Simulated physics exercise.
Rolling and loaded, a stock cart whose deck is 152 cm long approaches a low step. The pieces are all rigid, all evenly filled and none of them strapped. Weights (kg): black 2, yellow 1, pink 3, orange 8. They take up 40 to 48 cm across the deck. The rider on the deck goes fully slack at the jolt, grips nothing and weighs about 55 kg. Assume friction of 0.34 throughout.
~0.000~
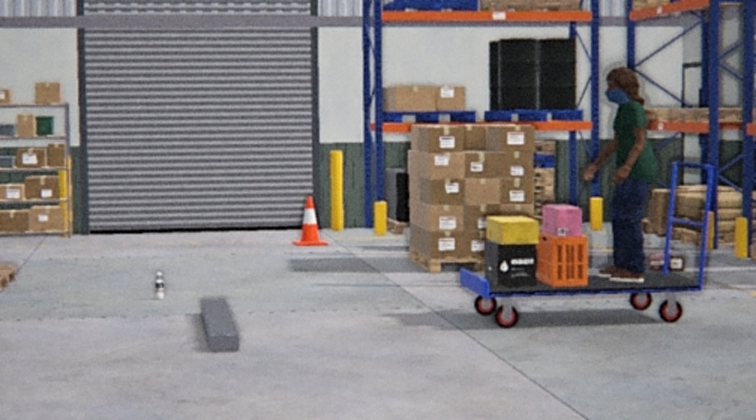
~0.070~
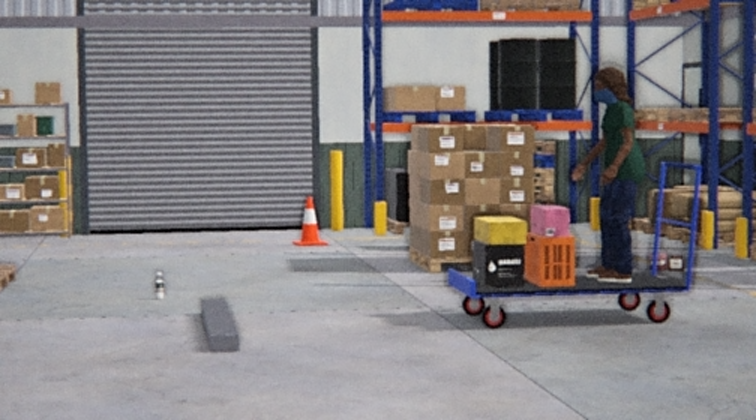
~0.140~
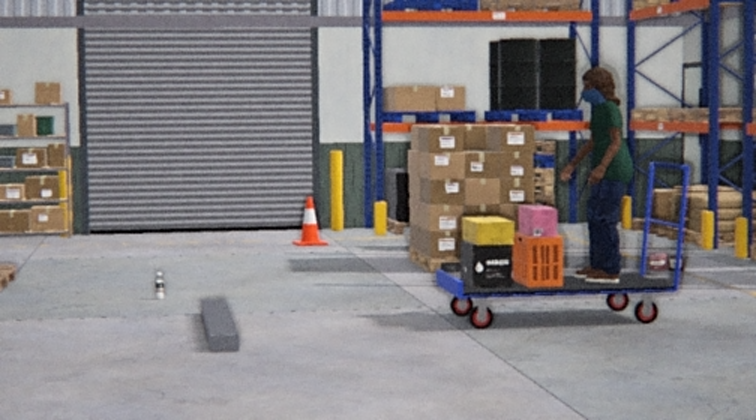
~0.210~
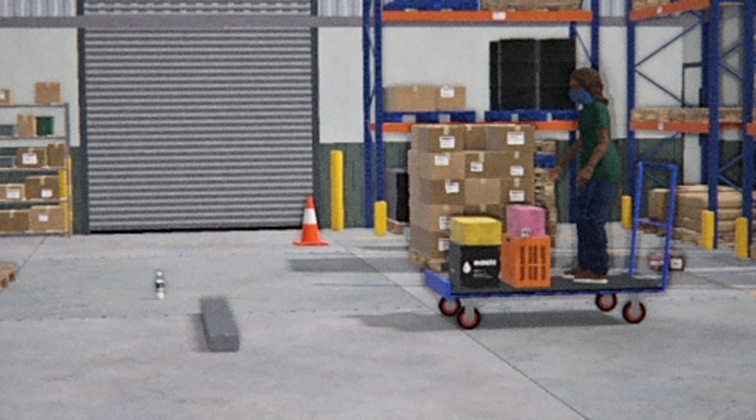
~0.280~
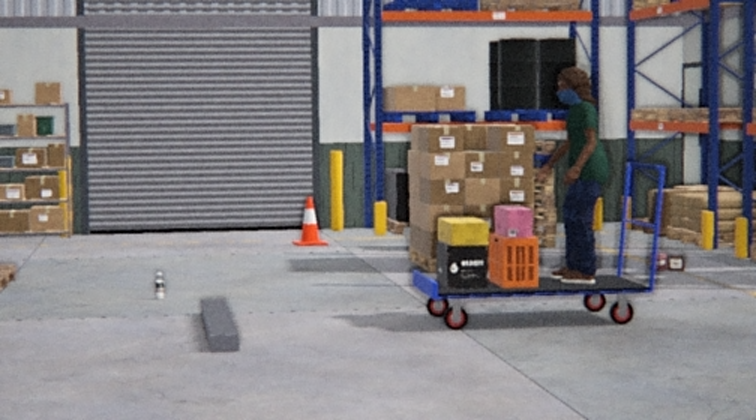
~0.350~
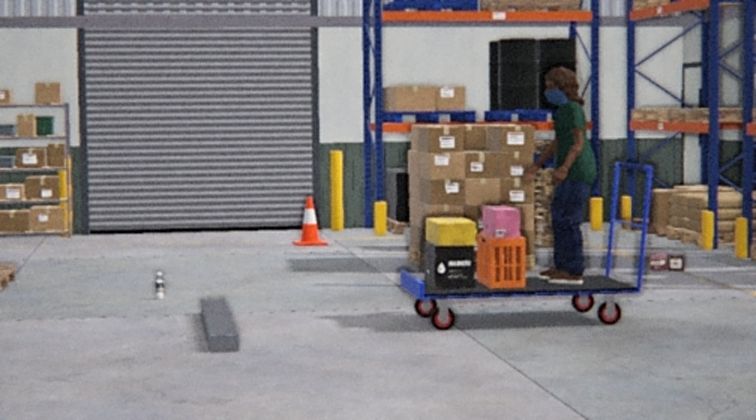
A blue cart carrying a standing person, boxes and an orange crate rolls steadily left.
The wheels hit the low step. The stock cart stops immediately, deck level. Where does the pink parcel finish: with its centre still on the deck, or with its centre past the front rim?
The pink parcel finishes still on the deck.
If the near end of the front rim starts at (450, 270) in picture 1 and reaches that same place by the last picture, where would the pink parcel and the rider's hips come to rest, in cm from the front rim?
Pink 10 behind, hips 90 behind.
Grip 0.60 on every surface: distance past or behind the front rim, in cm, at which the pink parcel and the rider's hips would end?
Rest positions: Pink 40 cm behind rim; hips 90 cm behind rim.
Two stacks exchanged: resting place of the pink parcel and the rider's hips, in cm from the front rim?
Pink 30 past, hips 100 behind.
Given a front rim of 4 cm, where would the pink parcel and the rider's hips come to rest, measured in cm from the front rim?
Both stay back - pink 10 cm behind, hips 90 cm behind.
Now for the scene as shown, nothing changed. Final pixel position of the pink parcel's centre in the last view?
Around (231, 235).
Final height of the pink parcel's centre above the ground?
Roughly 65 centimetres.
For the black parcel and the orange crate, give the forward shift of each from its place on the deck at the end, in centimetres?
Roughly black 10 cm, orange 20 cm.
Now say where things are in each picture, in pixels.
The first picture shows pink parcel (562, 220), yellow carton (512, 230), rim corner (486, 292); 181 cm short of the stop.
The second picture shows pink parcel (550, 221), yellow carton (500, 230), rim corner (474, 292); 172 cm short of the stop.
The third picture shows pink parcel (538, 221), yellow carton (488, 231), rim corner (461, 293); 163 cm short of the stop.
The fourth picture shows pink parcel (526, 221), yellow carton (475, 231), rim corner (448, 293); 154 cm short of the stop.
The fifth picture shows pink parcel (513, 222), yellow carton (463, 231), rim corner (435, 294); 145 cm short of the stop.
The sixth picture shows pink parcel (501, 222), yellow carton (451, 231), rim corner (422, 294); 136 cm short of the stop. Speed about 1.3 m/s.
The wheels strike at 1.41 s.
After 1.96 s the pink parcel is 31 cm behind the rim, tilted 0°, near (261, 228) in the last picture's view.
After 2.41 s the pink parcel is 18 cm behind the rim, tilted 65°, near (242, 230) in the last picture's view.
At rest, 3.3 s, past the rim, yellow carton; behind it, black parcel, pink parcel, orange crate and the rider's hips.
